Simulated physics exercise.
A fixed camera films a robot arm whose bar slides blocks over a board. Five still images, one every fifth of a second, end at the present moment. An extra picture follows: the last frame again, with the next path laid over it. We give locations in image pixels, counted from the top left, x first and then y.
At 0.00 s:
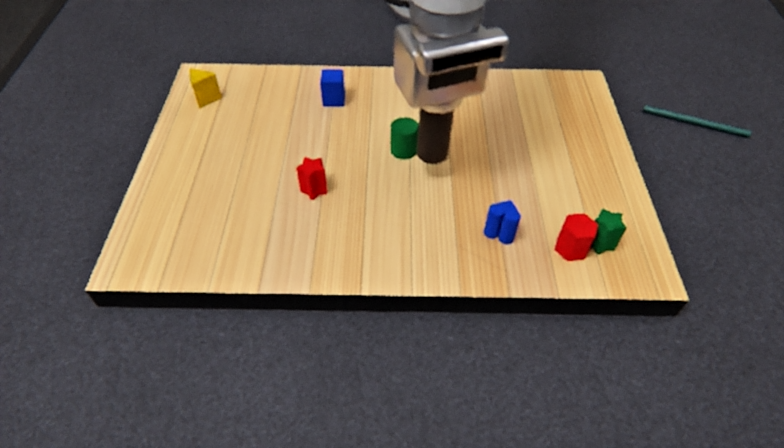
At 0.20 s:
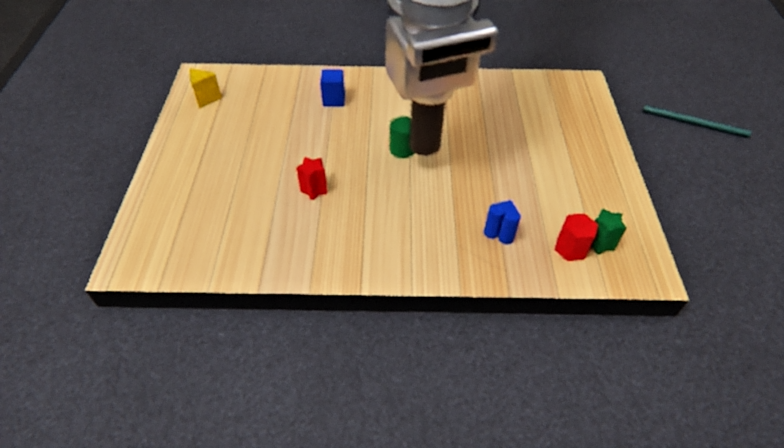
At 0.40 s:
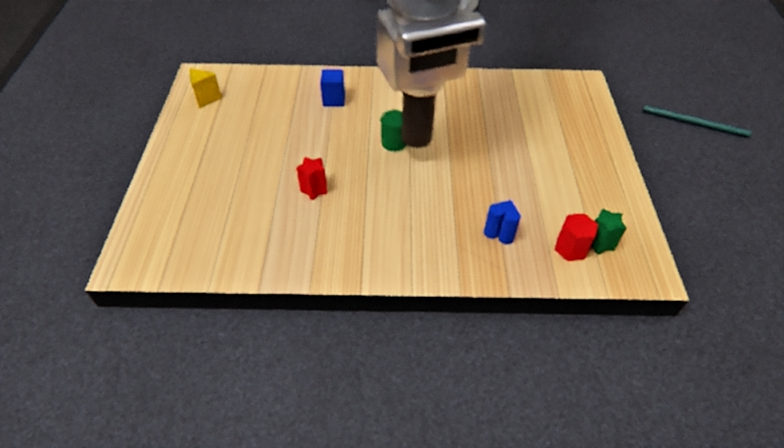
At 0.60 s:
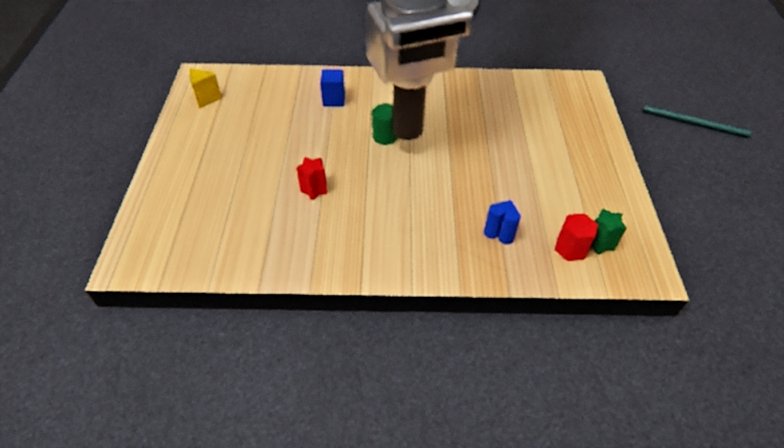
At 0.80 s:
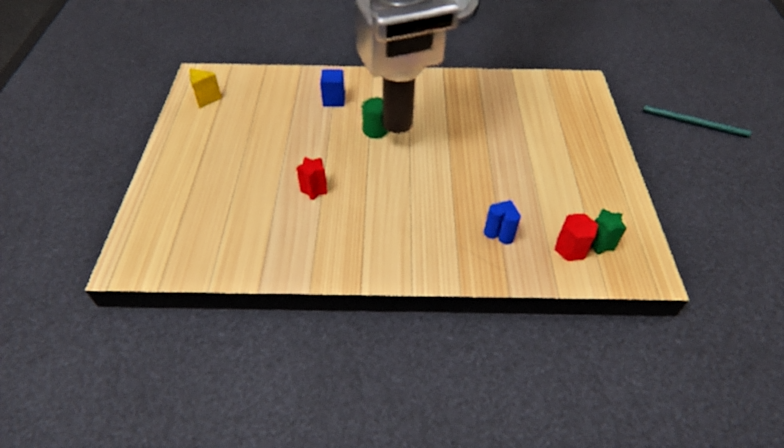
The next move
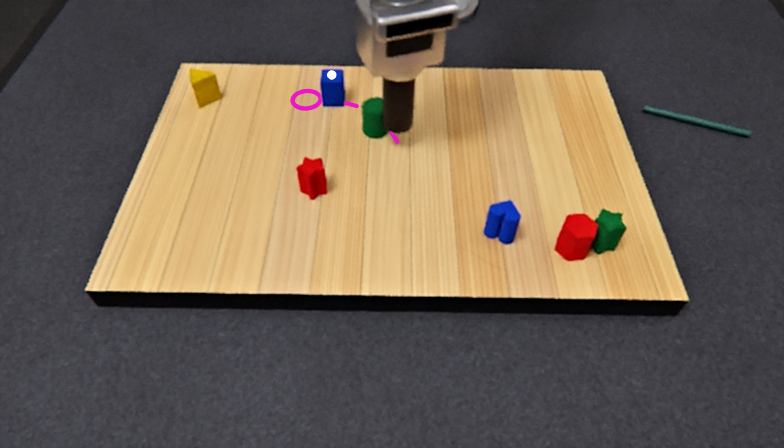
Robotic arm with a dark cylindrical tip pushing a green cylinder up and left across a wooden board among scattered coloured blocks.
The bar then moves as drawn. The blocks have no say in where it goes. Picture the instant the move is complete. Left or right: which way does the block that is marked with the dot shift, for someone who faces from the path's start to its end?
That's a shift to the left.
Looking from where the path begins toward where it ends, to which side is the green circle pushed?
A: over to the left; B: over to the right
A.
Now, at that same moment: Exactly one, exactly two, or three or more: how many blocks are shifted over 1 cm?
Expect two.
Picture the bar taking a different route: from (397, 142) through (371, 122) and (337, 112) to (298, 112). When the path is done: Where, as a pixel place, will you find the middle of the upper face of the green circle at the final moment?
The green circle ends near (272, 78).
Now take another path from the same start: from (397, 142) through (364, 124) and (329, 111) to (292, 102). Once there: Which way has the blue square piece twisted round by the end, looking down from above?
Answer: Clockwise.
The drawn path runs from (397, 142) via (378, 118) and (345, 103), ending at (307, 100); the dot is on the blue square piece.
On the path given first. One third of the way, bar at (377, 99); green circle at (349, 90).
Two thirds of the way, bar at (344, 85); blue square piece at (316, 72), turned 75° clockwise; green circle at (320, 87).
At the end, bar at (304, 81); blue square piece at (282, 68), turned 120° clockwise; green circle at (295, 91).
